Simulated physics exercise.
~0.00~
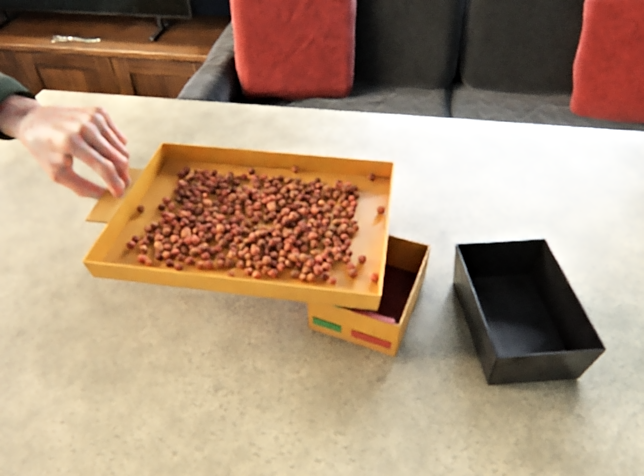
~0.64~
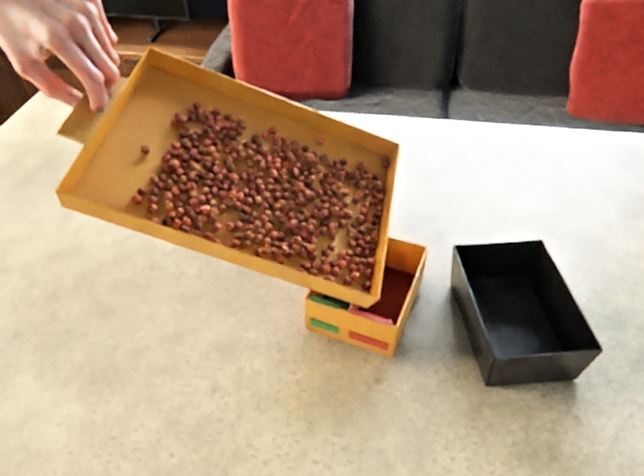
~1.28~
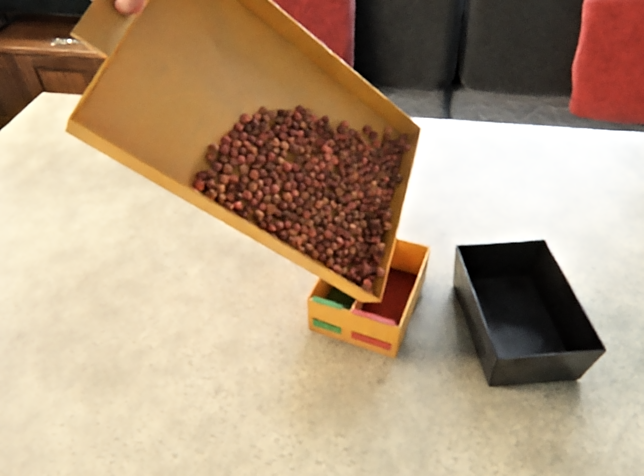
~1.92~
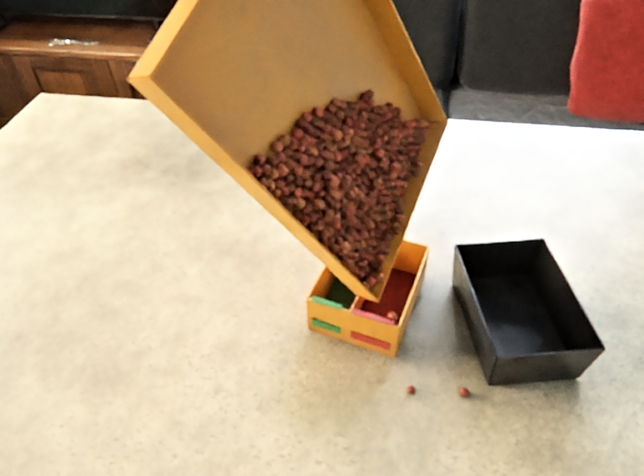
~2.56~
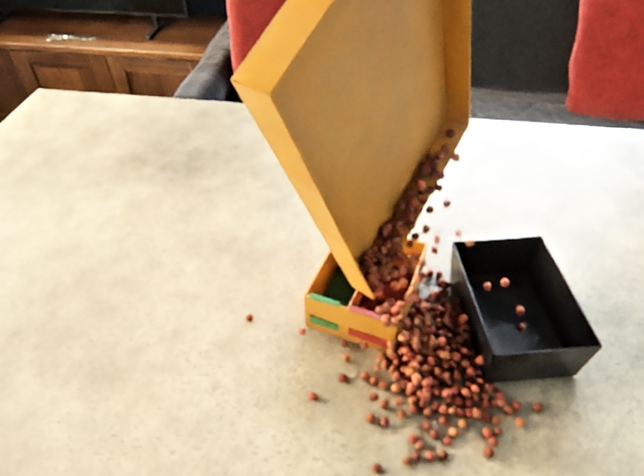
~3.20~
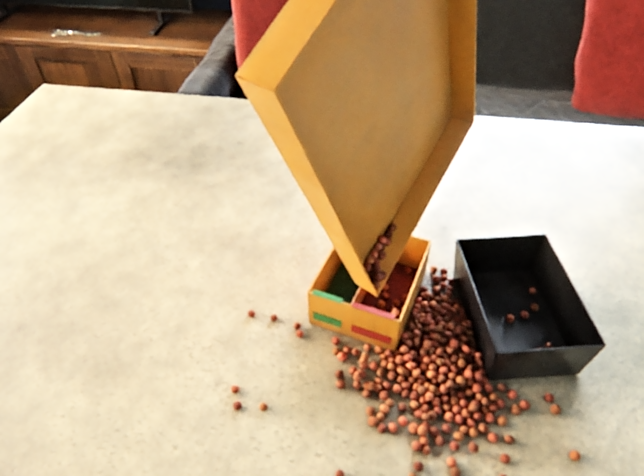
A hand at the upper left holds the end of a shallow yellow tray of small reddish-brown pellets above a pale table, seen from above at an angle, with a grey couch and red cushions behind. Beneath the tray's right end sits a small yellow tin with green and red sections, and a black tin stands to its right. The tray tilts steeply, and the pellets slide toward its lower corner. A few drop onto the table, then a mass pours out. Most end heaped and scattered on the table, with few in the tins and some left in the upended tray.
